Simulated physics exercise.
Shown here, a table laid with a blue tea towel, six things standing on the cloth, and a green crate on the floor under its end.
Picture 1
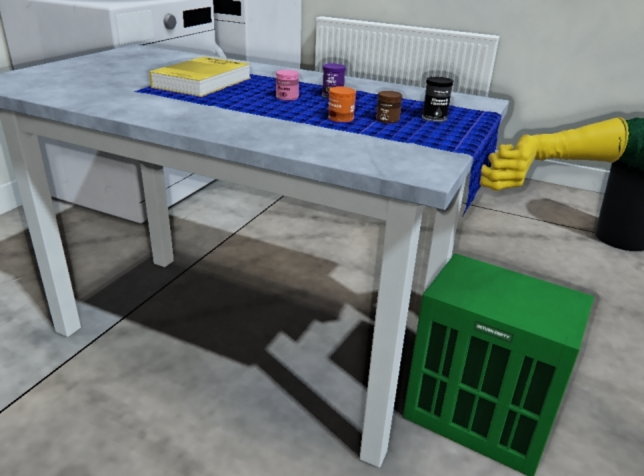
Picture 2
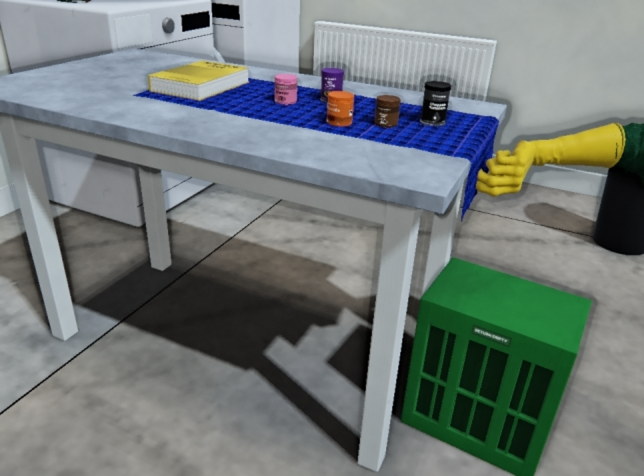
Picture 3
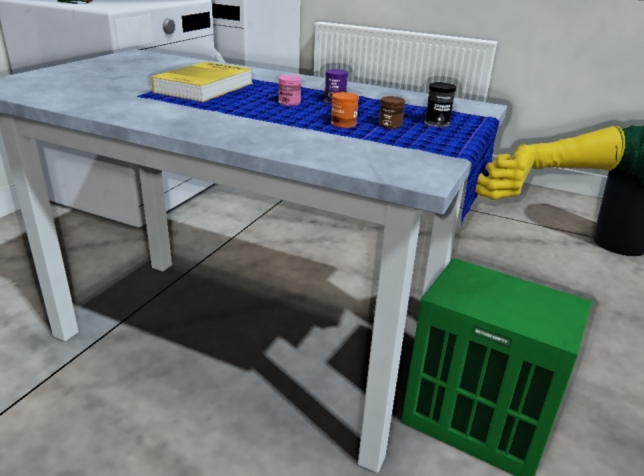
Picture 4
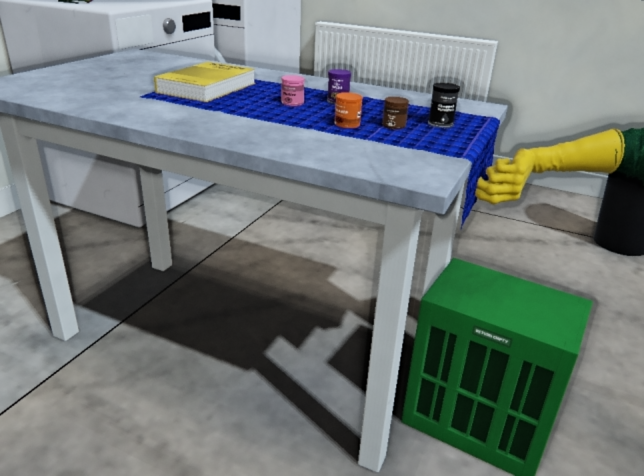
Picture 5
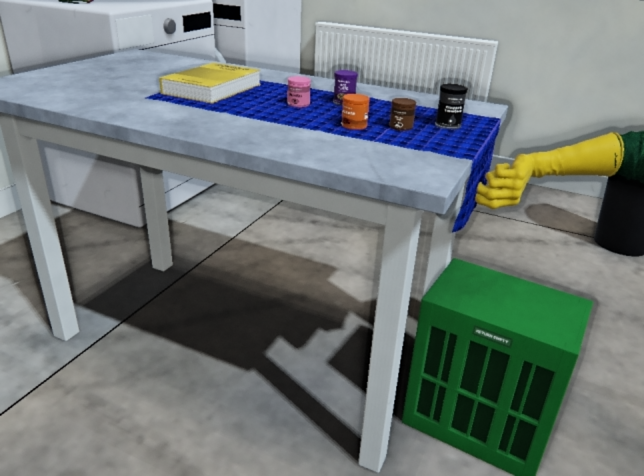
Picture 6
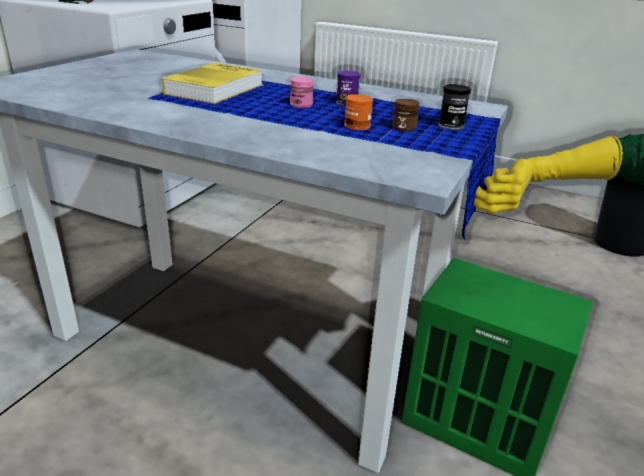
A yellow-gloved hand slowly pulls a blue cloth carrying a book and five pots rightward.
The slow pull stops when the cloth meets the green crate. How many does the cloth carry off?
Over the edge go two.
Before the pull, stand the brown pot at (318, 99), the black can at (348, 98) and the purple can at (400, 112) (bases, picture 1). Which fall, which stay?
The brown pot holds on, the black can keeps its place on top, the purple can goes over.
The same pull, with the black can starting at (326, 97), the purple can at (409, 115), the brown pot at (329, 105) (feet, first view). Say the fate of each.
The black can stays on, the purple can falls, the brown pot does not fall.
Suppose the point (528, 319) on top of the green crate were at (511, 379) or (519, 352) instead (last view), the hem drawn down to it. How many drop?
It would be 4 and 3.
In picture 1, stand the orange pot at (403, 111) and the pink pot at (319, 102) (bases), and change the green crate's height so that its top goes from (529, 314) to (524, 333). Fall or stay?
The orange pot falls, the pink pot does not fall.
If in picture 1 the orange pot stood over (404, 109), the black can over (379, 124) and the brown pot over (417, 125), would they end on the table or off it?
The orange pot falls, the black can comes down, the brown pot goes over.
Soon after, hem near (466, 256); black can gone.
After that, hem on the crate; black can and brown pot gone.
In the end, hem on the crate; black can and brown pot gone. The table loses two.
